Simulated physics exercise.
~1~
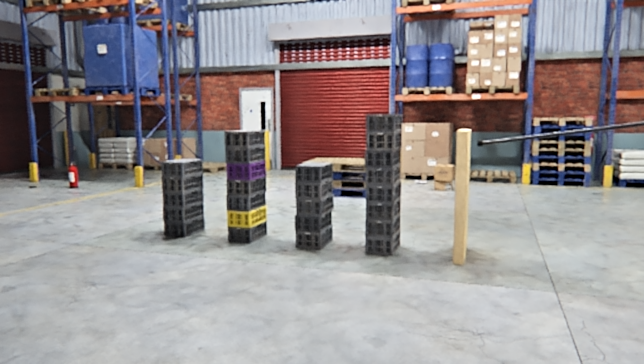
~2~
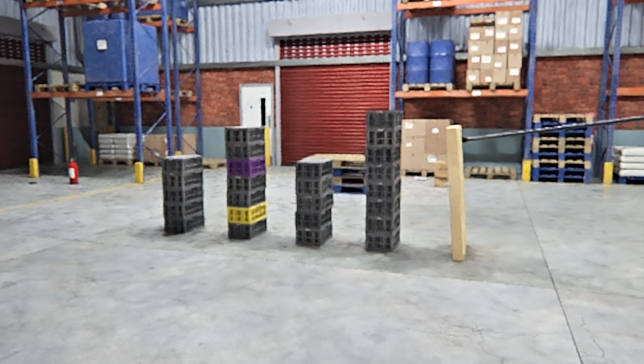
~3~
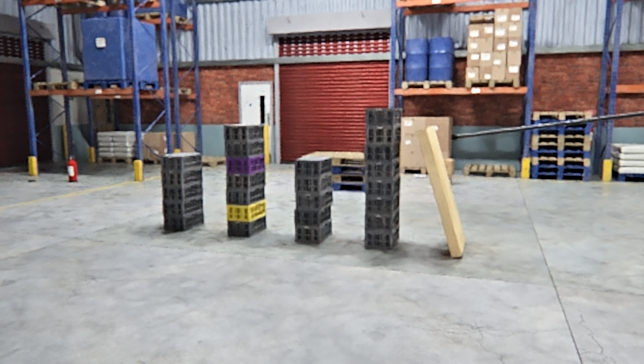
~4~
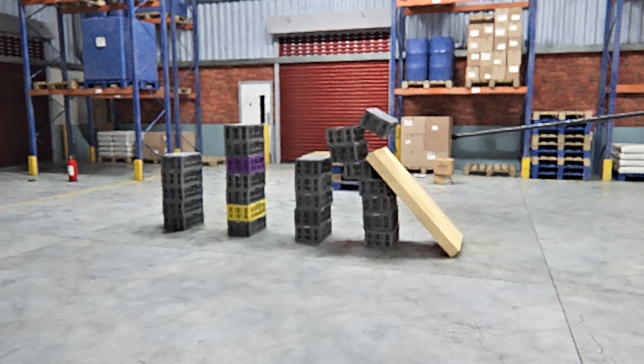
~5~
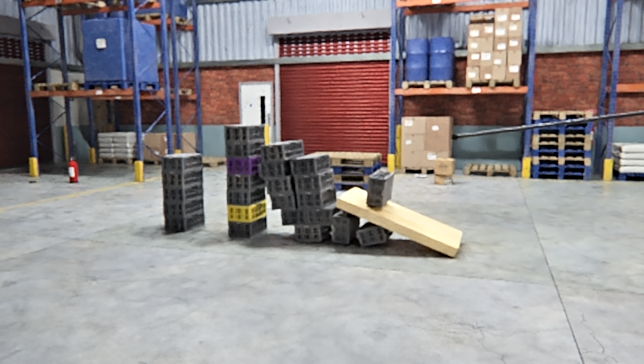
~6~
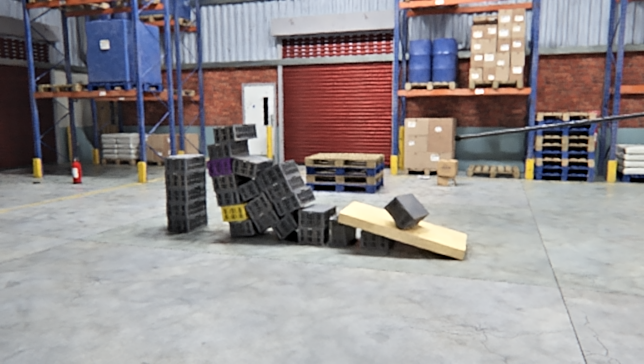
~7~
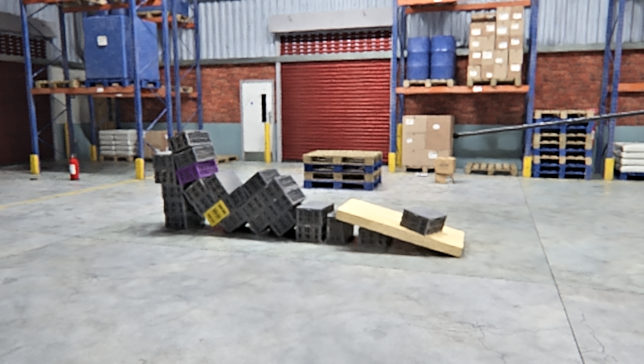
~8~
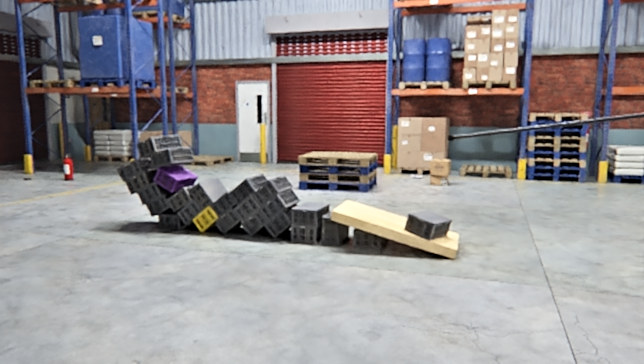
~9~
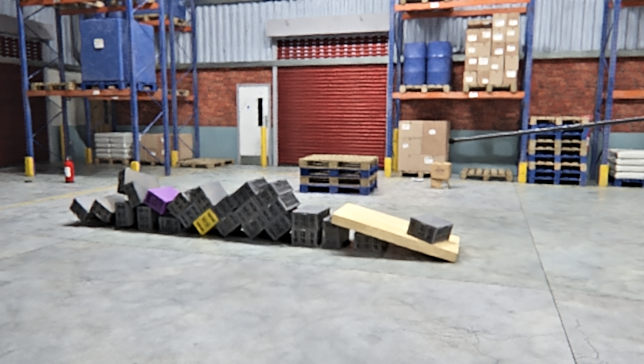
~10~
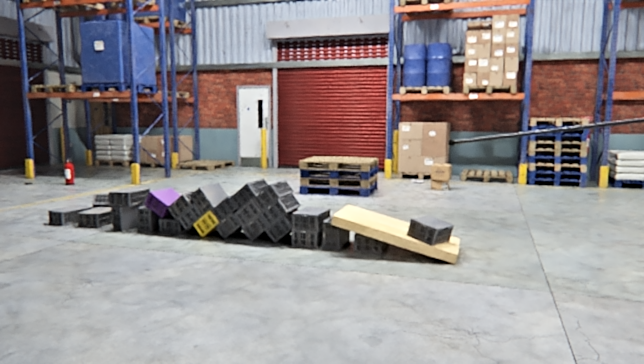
A long pole pushed a tall wooden board over to the left into a row of four stacks of dark crates, which toppled one after another, leaving most of them, with a purple and a yellow one, strewn in a low, jumbled line across the floor.
